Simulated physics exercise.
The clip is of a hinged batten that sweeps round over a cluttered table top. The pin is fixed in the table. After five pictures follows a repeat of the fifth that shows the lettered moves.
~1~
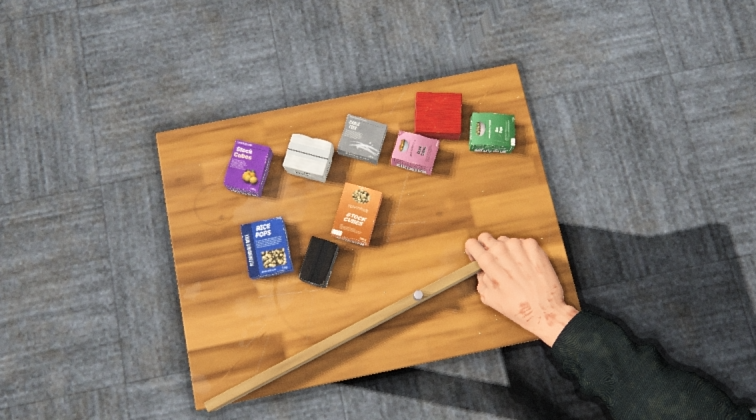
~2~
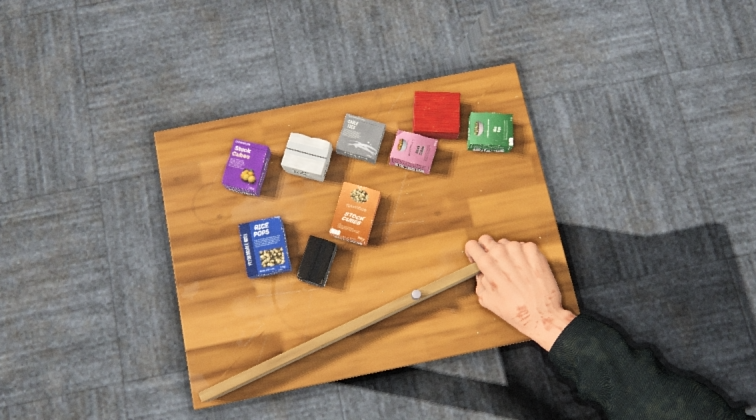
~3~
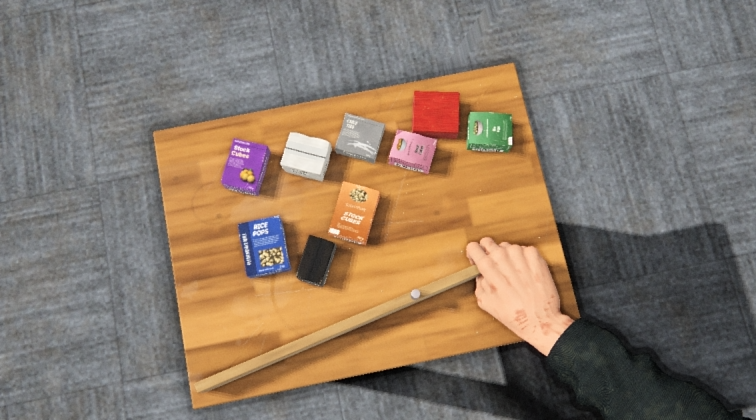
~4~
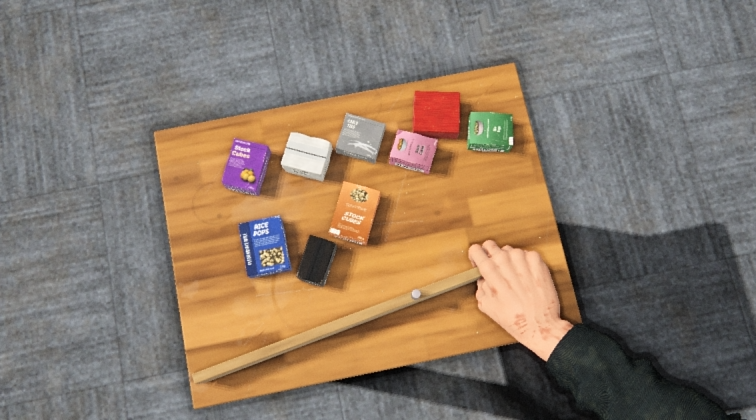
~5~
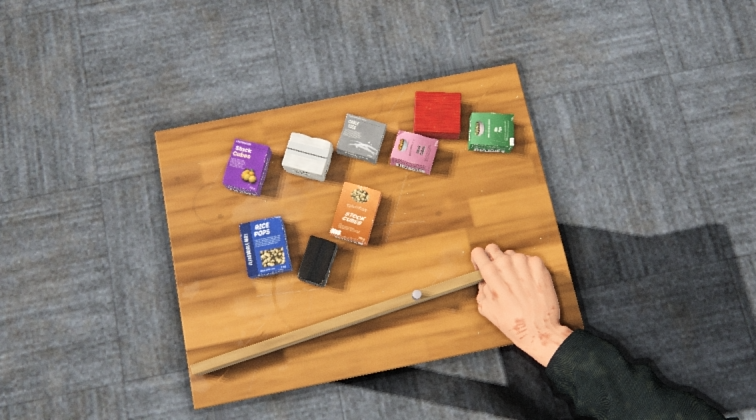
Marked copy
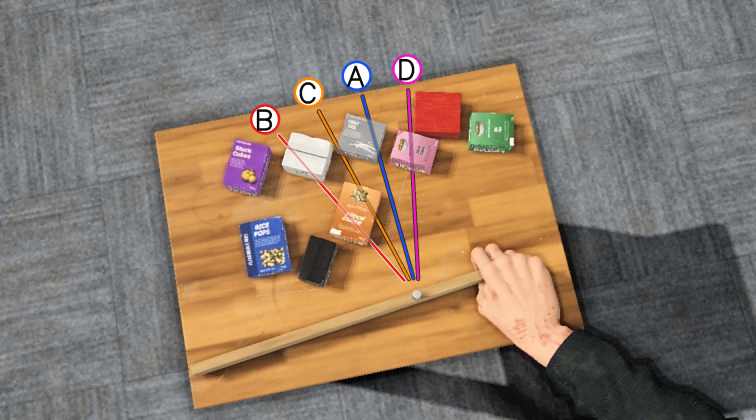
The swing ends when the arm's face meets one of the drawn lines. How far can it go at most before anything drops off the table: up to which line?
Up to line B.
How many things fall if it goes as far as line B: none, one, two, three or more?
The count is none.
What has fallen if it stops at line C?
It is the purple packet.
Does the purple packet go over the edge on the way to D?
By then, yes.
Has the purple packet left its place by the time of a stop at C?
By then, yes.
On the marked copy, A at (387, 185); B at (340, 206); C at (363, 193); D at (413, 182).
With B. Early on, arm (297, 282); blue box (268, 244); black box (317, 258).
Further on, arm (314, 234); white box (315, 148); purple packet (252, 163).
At the end, arm (339, 207); purple packet (292, 111); white box (332, 114); nothing has fallen.
As for the rest, A drops the purple packet and white box; C drops the purple packet; D drops the purple packet and white box.
